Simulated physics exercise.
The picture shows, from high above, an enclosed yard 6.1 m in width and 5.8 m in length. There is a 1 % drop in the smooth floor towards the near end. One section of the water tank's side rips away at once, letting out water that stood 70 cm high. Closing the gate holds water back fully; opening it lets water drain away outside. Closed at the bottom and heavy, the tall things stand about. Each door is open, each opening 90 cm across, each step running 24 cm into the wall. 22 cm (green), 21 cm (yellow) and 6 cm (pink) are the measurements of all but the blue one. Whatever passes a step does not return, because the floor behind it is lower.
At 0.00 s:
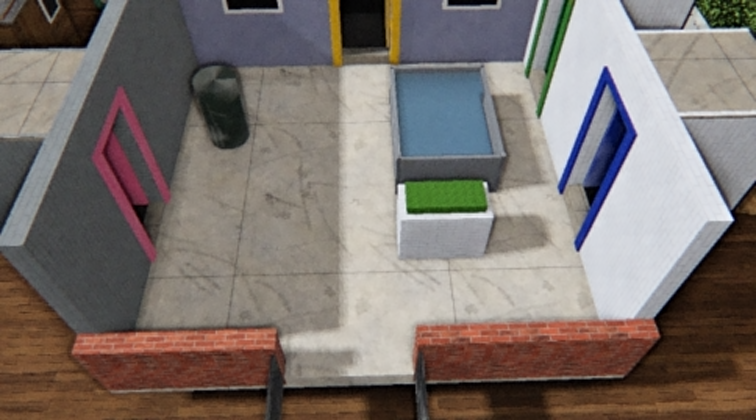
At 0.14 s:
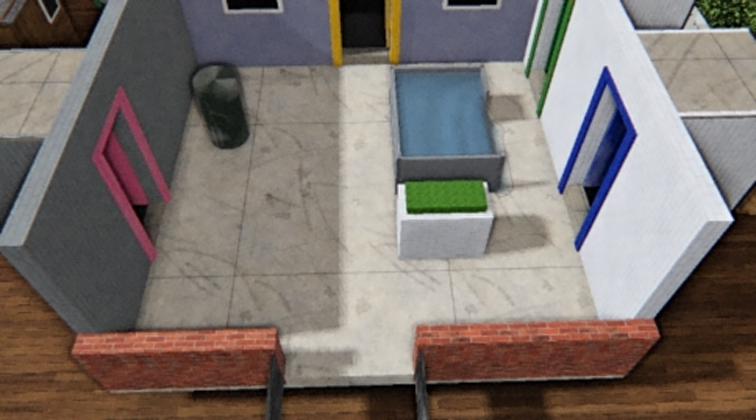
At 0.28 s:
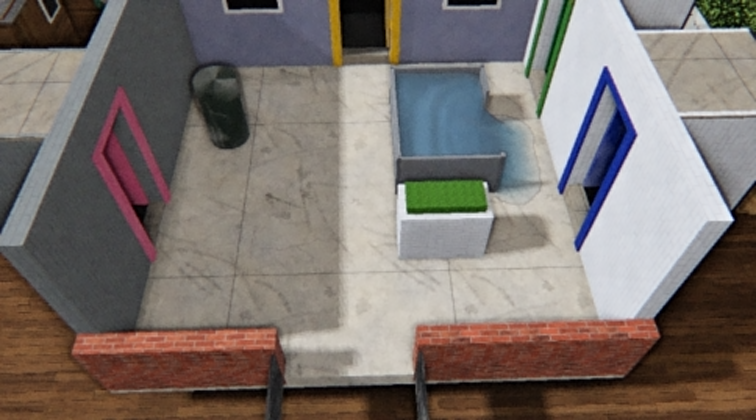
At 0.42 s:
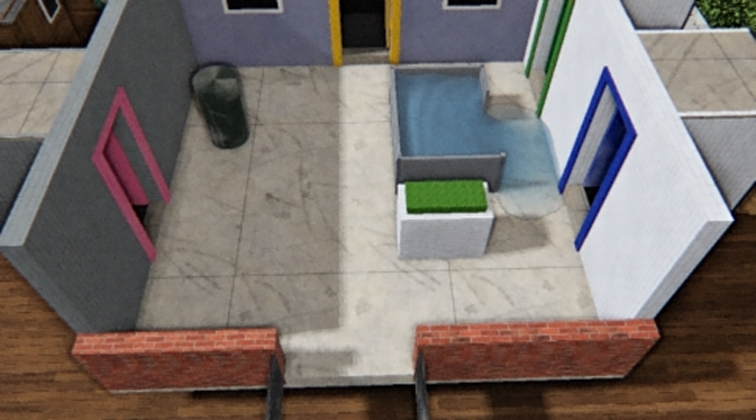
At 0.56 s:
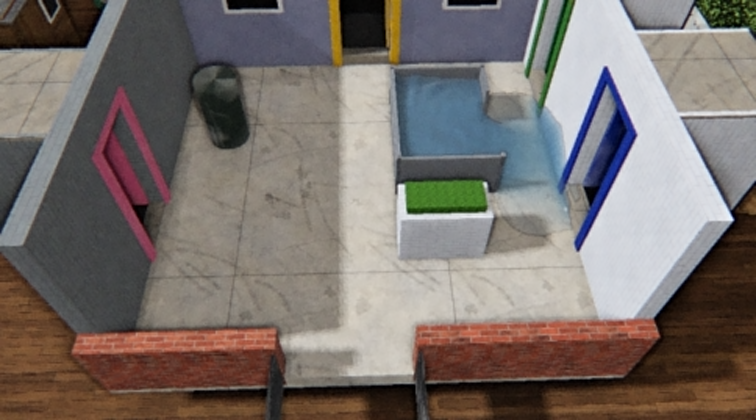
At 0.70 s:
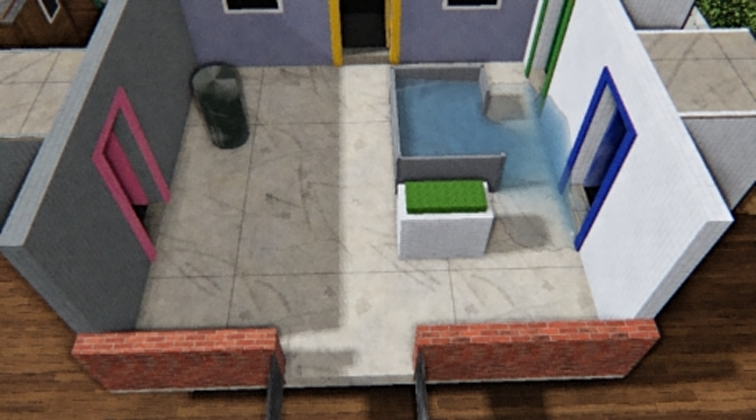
In this clip, a grey-walled tank of water stands in an enclosed yard behind a green-topped white block; its right side gives way, and water pours out, spreading across the pale floor to the blue doorway.
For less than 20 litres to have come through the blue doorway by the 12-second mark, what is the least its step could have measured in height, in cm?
24 cm or so.
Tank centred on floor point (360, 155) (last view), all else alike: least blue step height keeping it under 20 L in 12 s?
Some 28 cm.
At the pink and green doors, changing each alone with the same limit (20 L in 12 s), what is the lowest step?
You'd want about 7.0 centimetres at pink and about 12.0 centimetres at green.
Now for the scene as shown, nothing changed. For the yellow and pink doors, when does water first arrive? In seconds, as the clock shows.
Lab note - yellow: 2.0 s; pink: 4.5 s.
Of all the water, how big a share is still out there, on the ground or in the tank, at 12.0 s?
About 86 per cent.
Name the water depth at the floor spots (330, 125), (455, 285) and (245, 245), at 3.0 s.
Roughly 0, then 1, then 0 cm.
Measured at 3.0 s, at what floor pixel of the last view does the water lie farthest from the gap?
The farthest wet point sits near (243, 360).
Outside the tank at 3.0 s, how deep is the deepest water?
Roughly 28 cm.
After 1.4 s water covers 15 % of the floor, deepest (48 cm) near (544, 162); 30 cm at the blue door, 4 litres in over its 25 cm step.
After 3.0 s water covers 45 % of the floor, deepest (28 cm) near (583, 350); 16 cm at the blue door, 14 litres in over its 25 cm step.
After 12.0 s water covers 95 % of the floor, deepest (10 cm) near (214, 361); 8 cm at the blue door, 14 litres in over its 25 cm step.
At the blue door as built, the water arrived by 0.6 s and peaked near 30 cm at 1.4 s.
Run again over the same 12 s with other heights there, 28 litres in over 21.5 cm, 7 litres over 29.5 cm. The limit of 20 litres is kept from about 24 cm up.
